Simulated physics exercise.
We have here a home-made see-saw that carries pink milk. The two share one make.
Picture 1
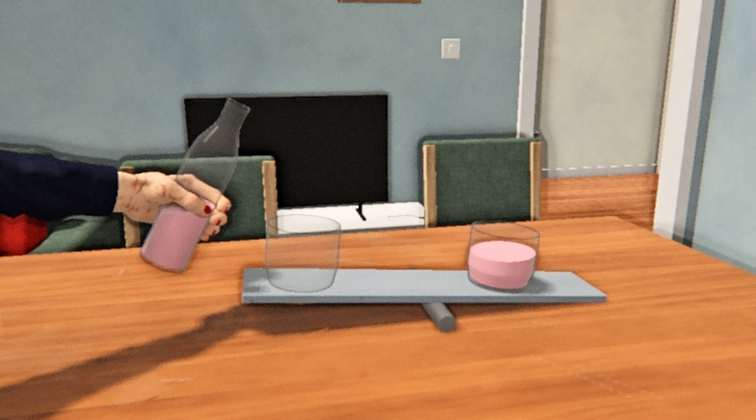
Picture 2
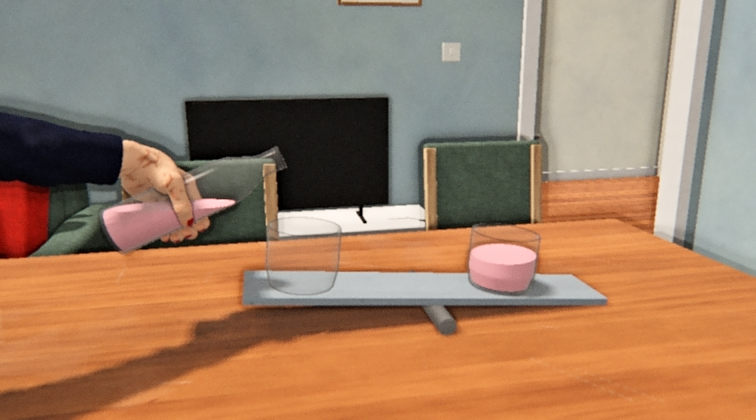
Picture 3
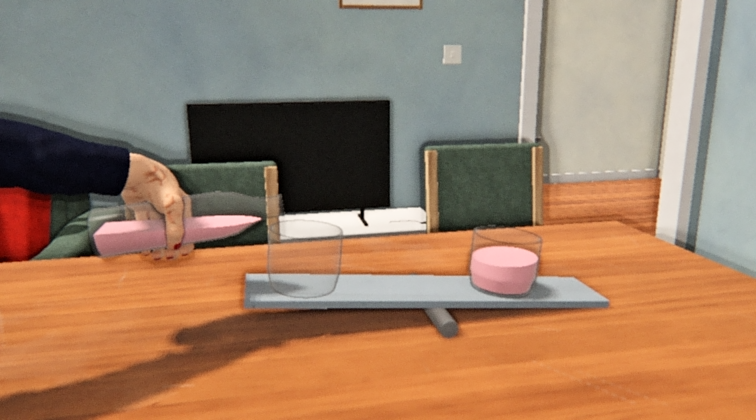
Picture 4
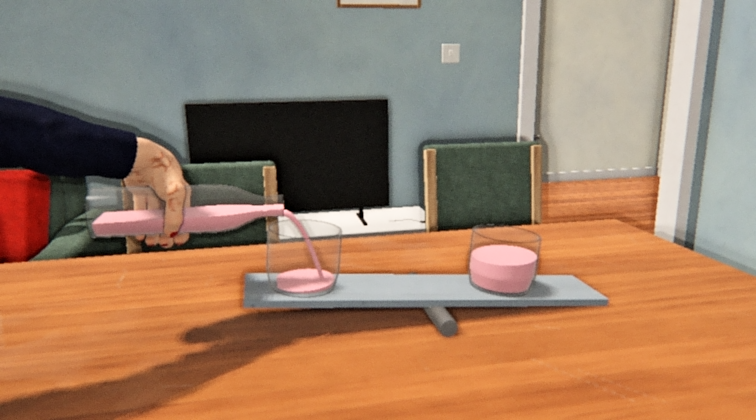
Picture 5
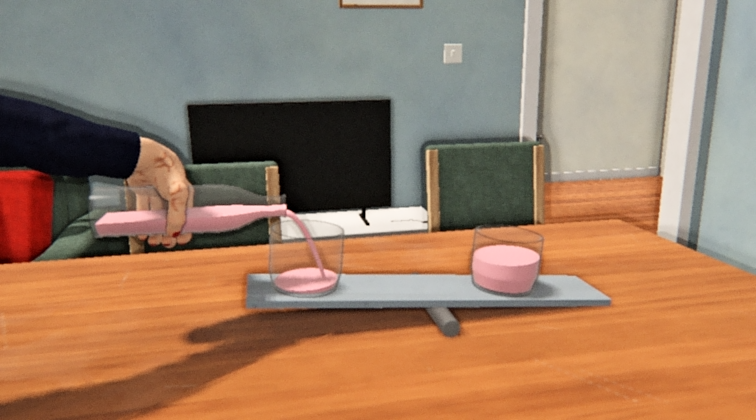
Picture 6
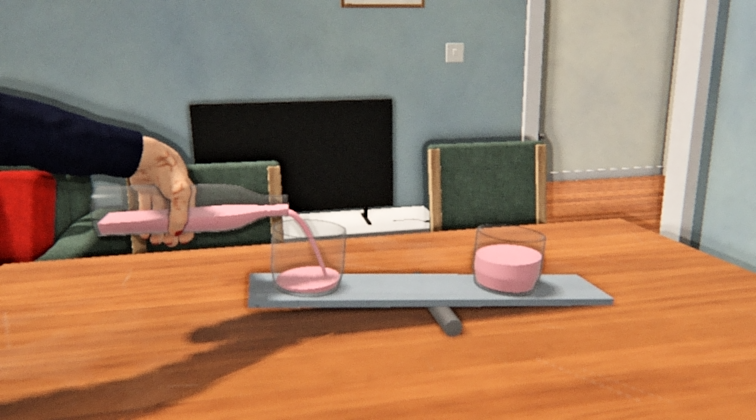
A hand tilts a bottle and pours pink milk into the left glass on a see-saw.
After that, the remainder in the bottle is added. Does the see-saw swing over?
It's going to go over, I'd say.
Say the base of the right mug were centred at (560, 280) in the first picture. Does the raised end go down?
Next it won't budge.
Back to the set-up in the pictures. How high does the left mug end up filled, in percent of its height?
40 percent or so.
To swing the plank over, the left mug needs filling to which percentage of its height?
Some 20 per cent.
Next, the left mug is about a quarter full; the plank has swung over, and that end is down.
After that, the left mug is about a third full; the plank has swung over, and that end is down.
Finally, the left mug is about a third full; the plank has swung over, and that end is down.
